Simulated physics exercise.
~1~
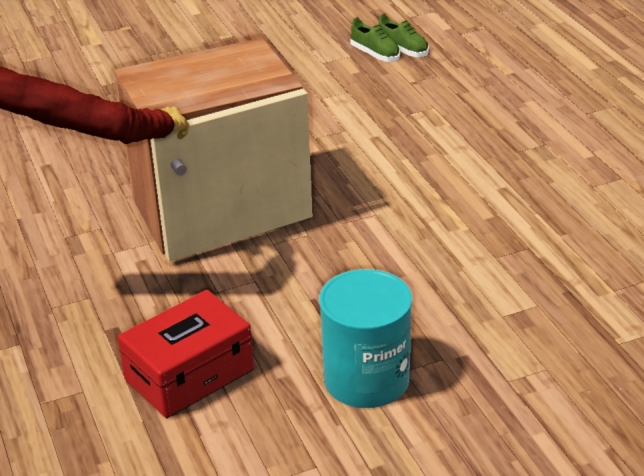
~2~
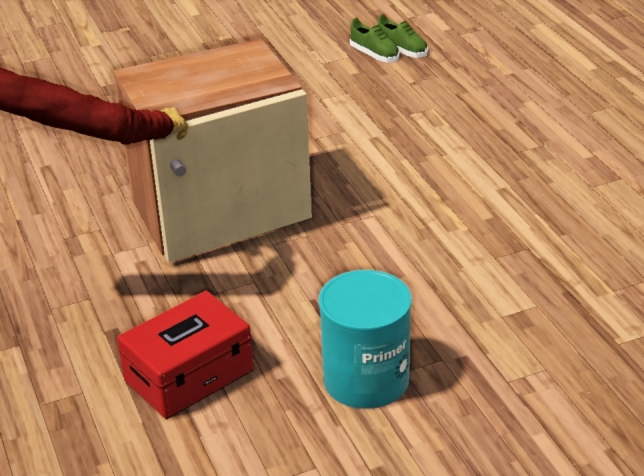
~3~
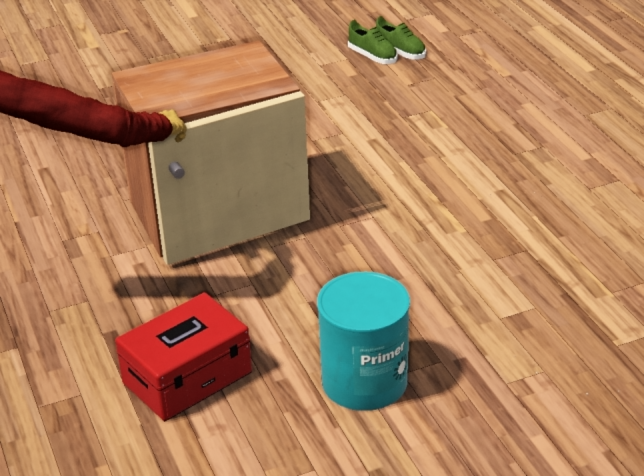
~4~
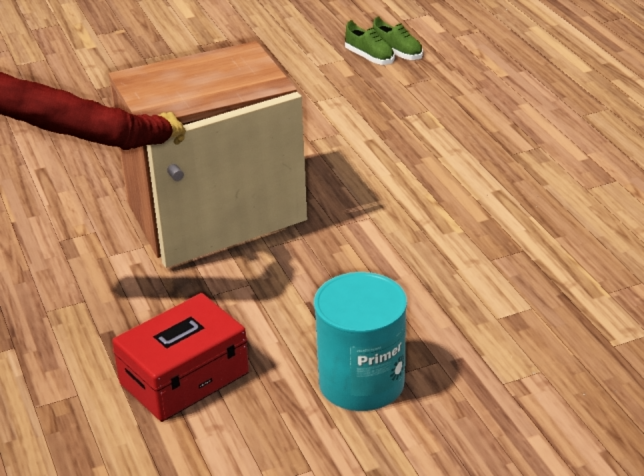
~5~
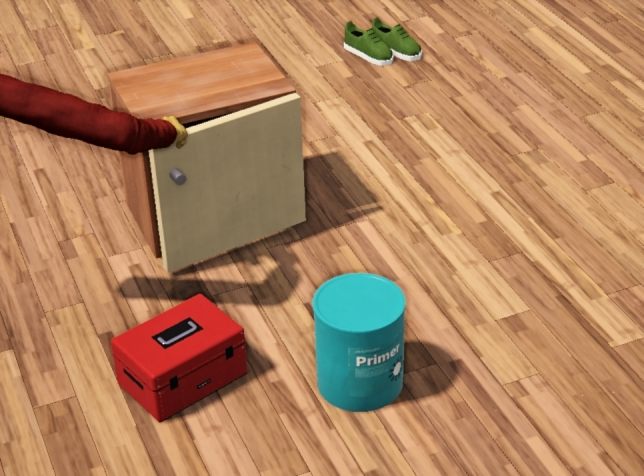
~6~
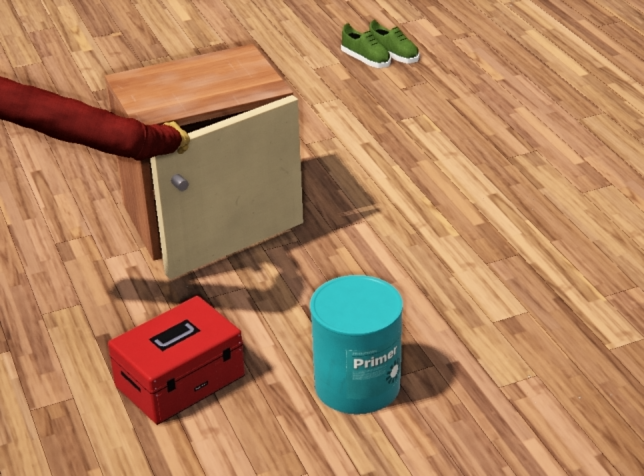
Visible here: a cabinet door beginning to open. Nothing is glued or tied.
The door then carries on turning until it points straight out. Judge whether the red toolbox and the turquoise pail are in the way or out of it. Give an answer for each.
The verdict: The red toolbox is out of it; the turquoise pail is out of it.
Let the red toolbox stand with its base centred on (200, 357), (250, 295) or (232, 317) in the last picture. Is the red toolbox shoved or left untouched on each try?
The red toolbox is left alone; is struck; is struck.
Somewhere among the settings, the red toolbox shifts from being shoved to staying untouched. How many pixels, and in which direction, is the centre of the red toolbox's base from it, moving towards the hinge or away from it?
The tipping point sits around 32 pixels higher.
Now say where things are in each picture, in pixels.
Door 4° open; red toolbox (187, 352); turquoise pail (366, 339); door (238, 180), in the first picture.
Door 4° open; turquoise pail (365, 340); door (238, 180), in the second picture.
Door 4° open; red toolbox (185, 355); door (236, 183), in the third picture.
Door 6° open; turquoise pail (361, 342); door (234, 184), in the fourth picture.
Door 9° open; red toolbox (180, 357); door (235, 187), in the fifth picture.
Door 12° open; red toolbox (178, 359); turquoise pail (357, 345); door (235, 191), in the sixth picture.
Then, 0.86 s on from there, door 48° open; red toolbox at rest near (178, 359); turquoise pail at rest near (357, 345).
Then, 1.90 s on from there, door 90° open; red toolbox at rest near (178, 359); turquoise pail at rest near (357, 345).
In the end, the red toolbox remains where it is, near (178, 359); the turquoise pail remains where it is, near (357, 345).
